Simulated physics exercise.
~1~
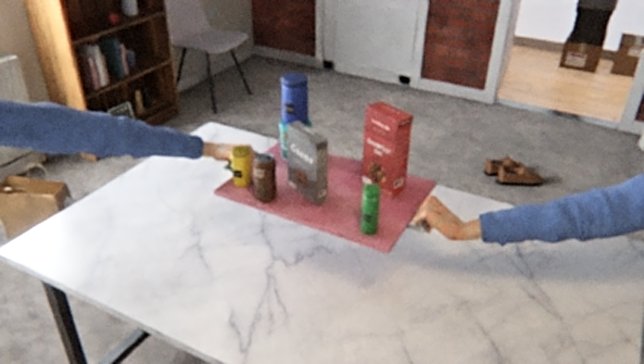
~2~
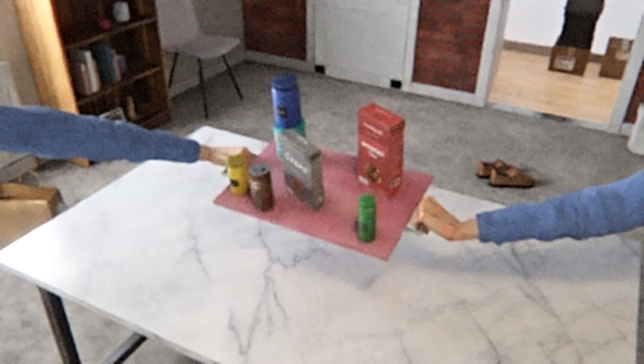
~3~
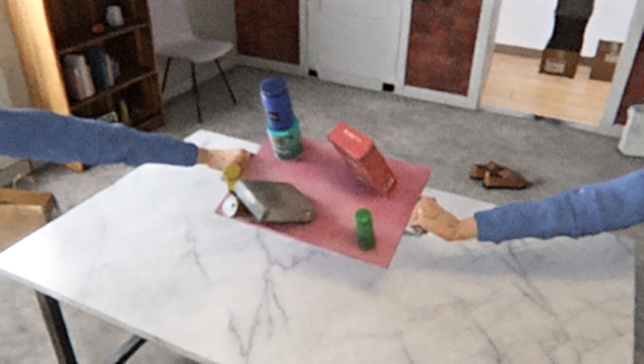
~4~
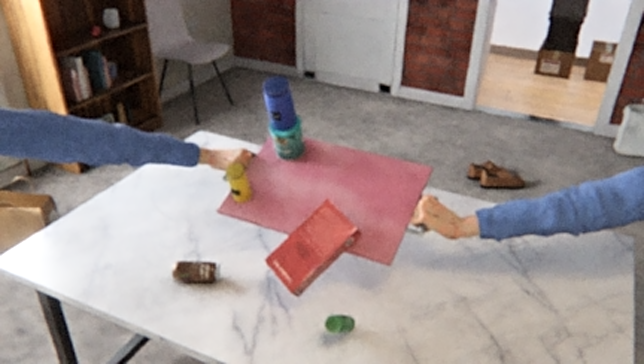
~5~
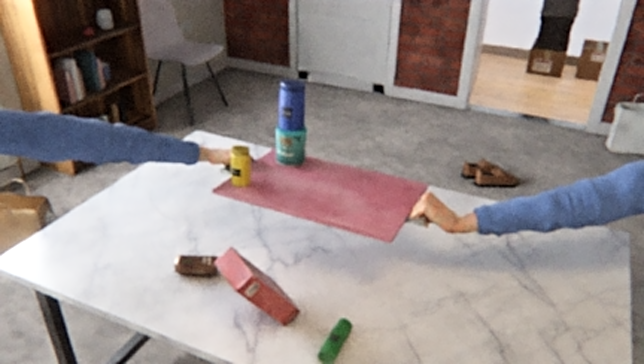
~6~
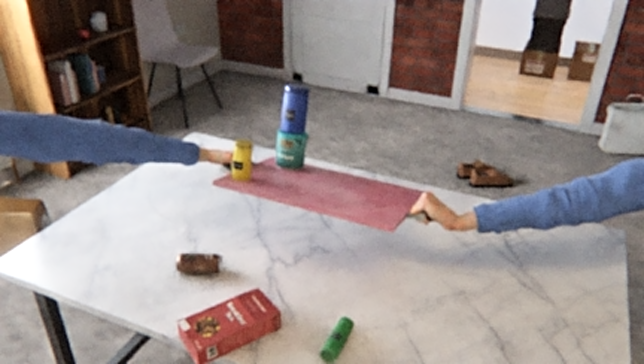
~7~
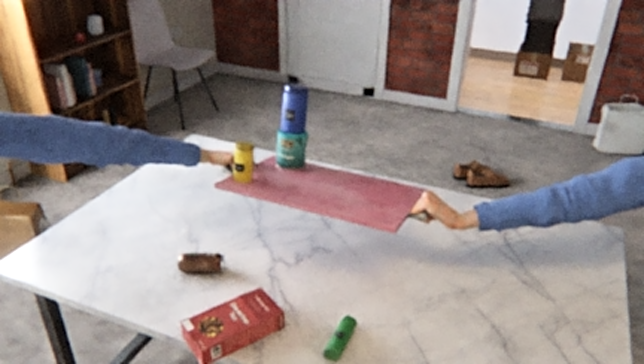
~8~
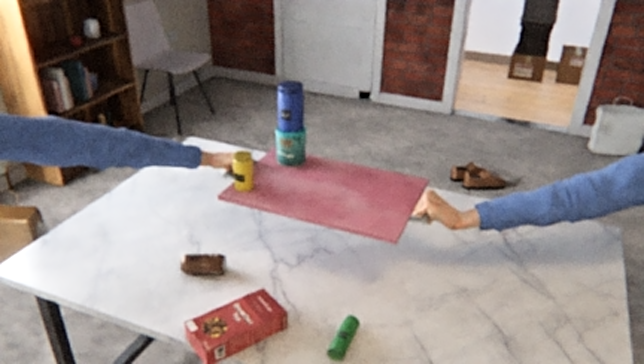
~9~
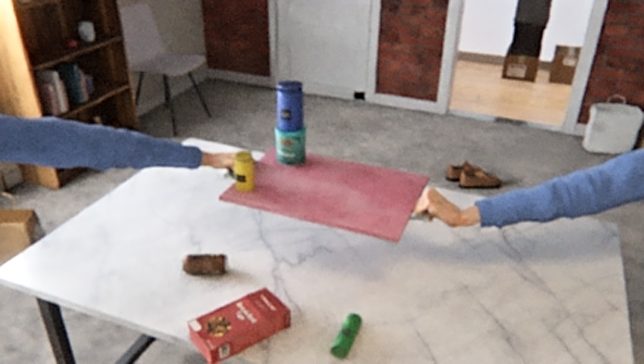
The video shows two hands tilting a red tray of containers toward the viewer above a marble table, so that a grey packet, brown can, green shaker and red packet fall off. The tray levels, leaving the yellow shaker and a blue jar stacked on a turquoise tin.
